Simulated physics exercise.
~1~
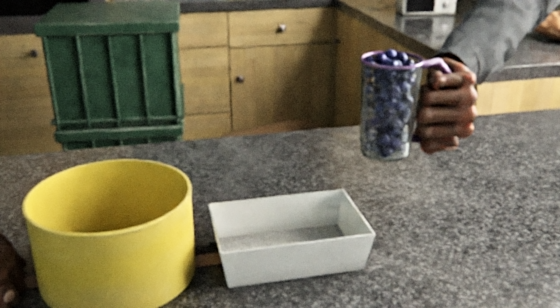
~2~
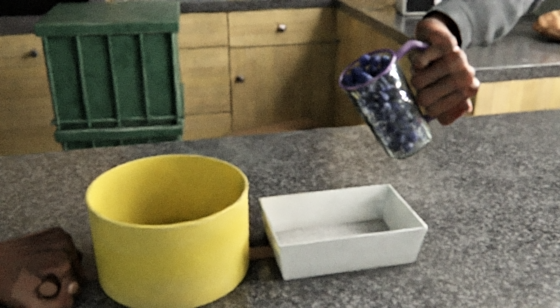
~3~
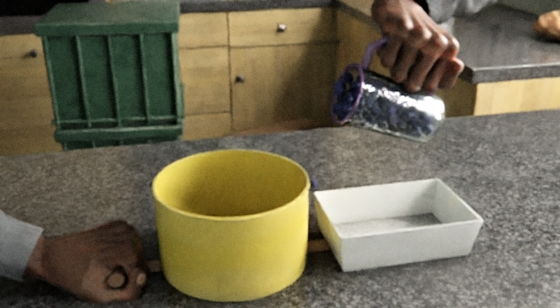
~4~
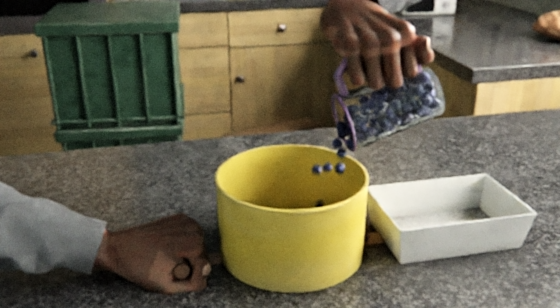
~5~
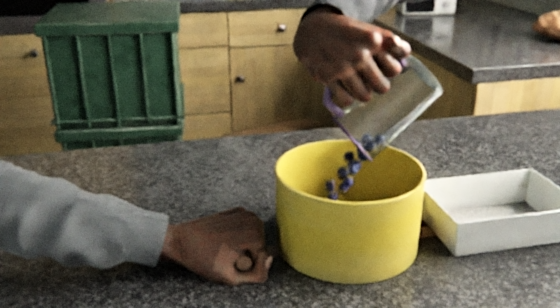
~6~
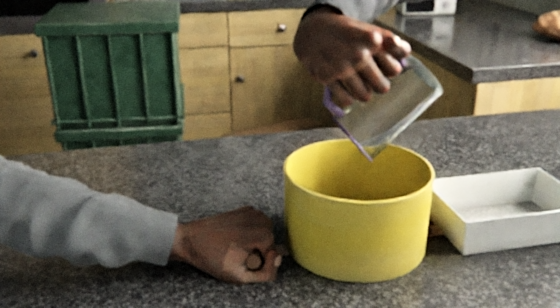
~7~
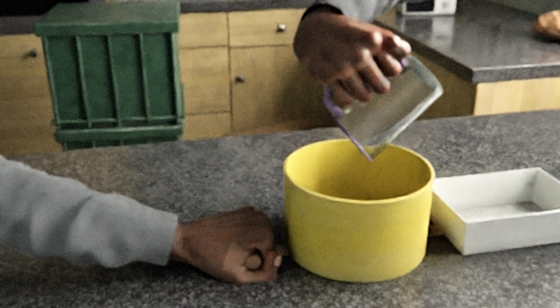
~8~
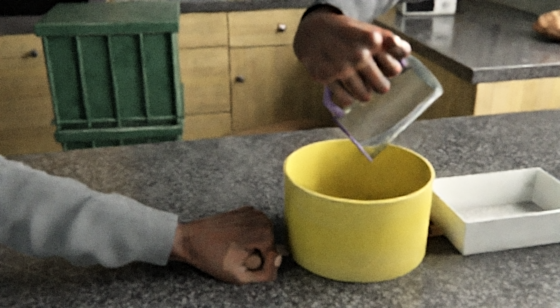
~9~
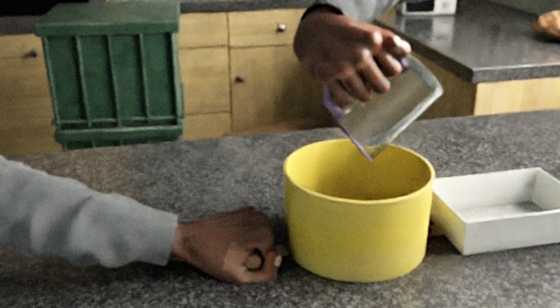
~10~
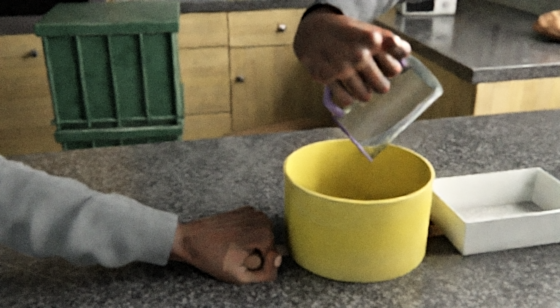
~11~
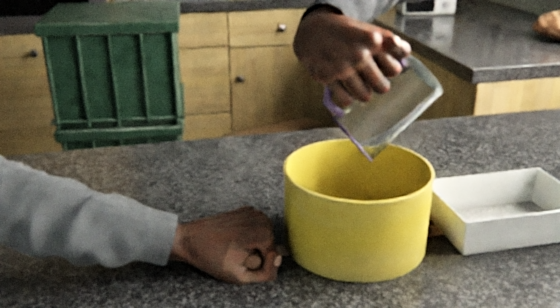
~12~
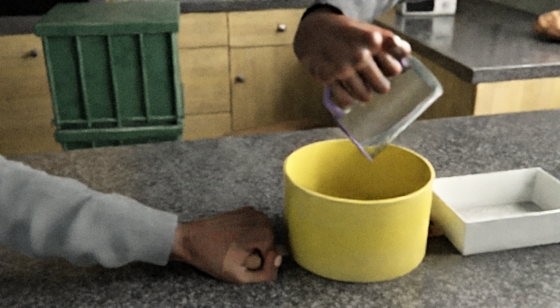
A clear cup of blueberries was tipped over by one hand while the other hand slid a yellow pot and the white tin joined to it rightward across the counter; the berries all fell into the pot, and the emptied cup stayed tilted above it.
